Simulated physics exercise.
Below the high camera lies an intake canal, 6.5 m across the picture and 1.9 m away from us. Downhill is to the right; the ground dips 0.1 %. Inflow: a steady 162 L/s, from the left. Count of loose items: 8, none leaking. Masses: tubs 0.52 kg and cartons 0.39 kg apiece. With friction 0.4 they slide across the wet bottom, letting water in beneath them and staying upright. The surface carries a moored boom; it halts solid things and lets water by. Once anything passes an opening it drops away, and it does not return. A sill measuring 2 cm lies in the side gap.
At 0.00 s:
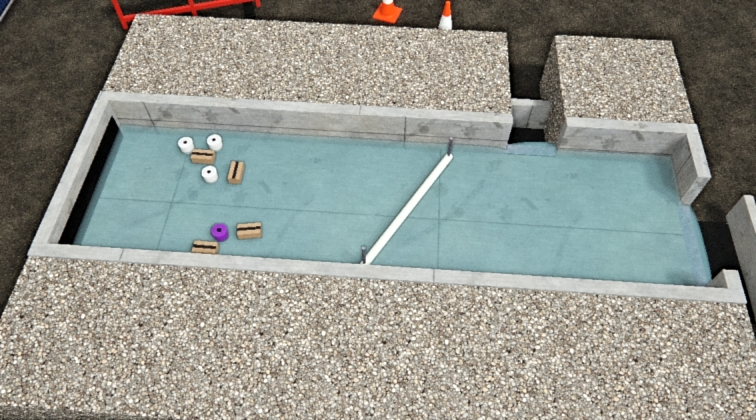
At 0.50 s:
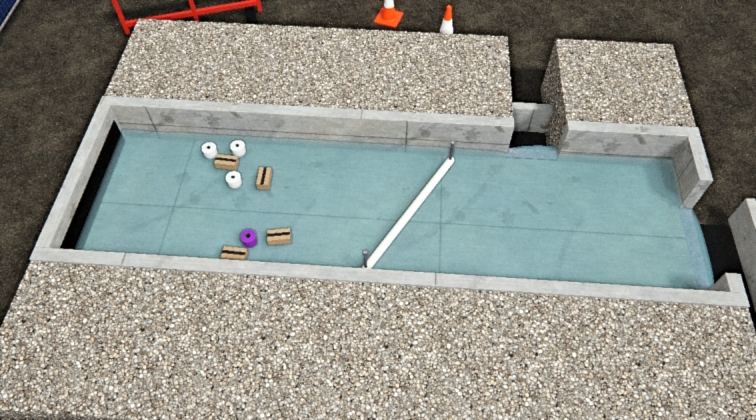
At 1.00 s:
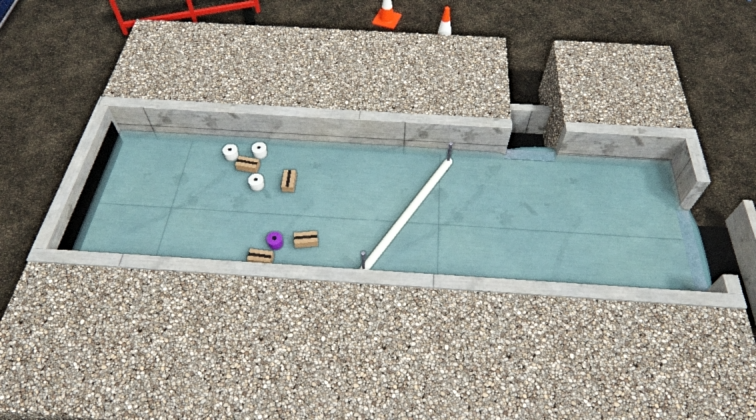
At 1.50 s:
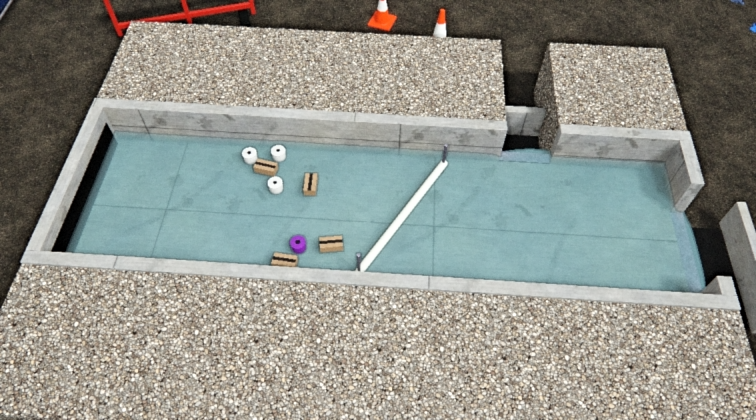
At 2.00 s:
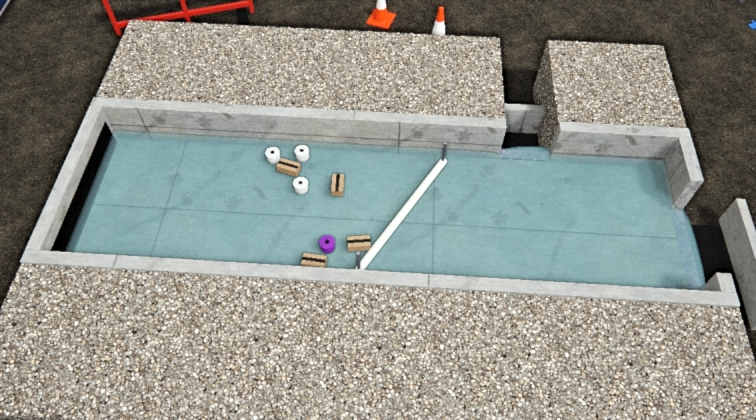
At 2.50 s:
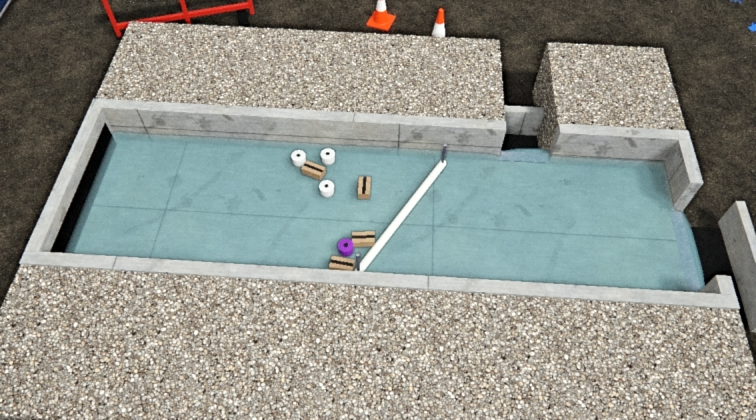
A walled canal of shallow water carried four small tubs, one purple and three white, and four brown cartons steadily rightward, until the lower ones bunched up beside the slanted white boom.
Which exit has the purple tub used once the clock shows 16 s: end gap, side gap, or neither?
Neither one.
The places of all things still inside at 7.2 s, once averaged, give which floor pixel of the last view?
At about (424, 190).
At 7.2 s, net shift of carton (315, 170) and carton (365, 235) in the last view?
Log: Item 1 = 250 cm; item 2 = 200 cm.
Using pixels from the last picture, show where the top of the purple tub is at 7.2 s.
The top is close to pixel (395, 203).
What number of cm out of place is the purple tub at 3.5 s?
Close to 150 cm.
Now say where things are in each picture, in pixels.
The first frame shows the purple tub at (219, 230) floats; about 1920 L in view; 0 of 8 have shifted.
The second frame shows the purple tub at (248, 236) floats, 29 cm from its start; 15 cm deep round most things; 8 of 8 have shifted.
The third frame shows the purple tub at (274, 238) floats, 59 cm from its start; 15 cm deep round most things; 8 of 8 have shifted.
The fourth frame shows the purple tub at (298, 242) floats, 88 cm from its start; about 1930 L in view; 8 of 8 have shifted.
The fifth frame shows the purple tub at (327, 242), afloat, 119 cm from its start; 15 cm deep round most things; 8 of 8 have shifted.
The sixth frame shows the purple tub at (346, 245), afloat, 139 cm from its start; about 1930 L in view; 8 of 8 have shifted.
After 3.5 s the purple tub is near (365, 241), 1.6 m from its start, afloat; 0 of 8 are out; 8 afloat.
After 7.2 s the purple tub is near (395, 203), 2.0 m from its start, afloat; 1 of 8 are out; 7 afloat.
After 12.0 s the purple tub is near (401, 196), 2.0 m from its start, afloat; 2 of 8 are out; 6 afloat.
After 16.0 s the purple tub is near (401, 196), 2.0 m from its start, afloat; 2 of 8 are out; 6 afloat.
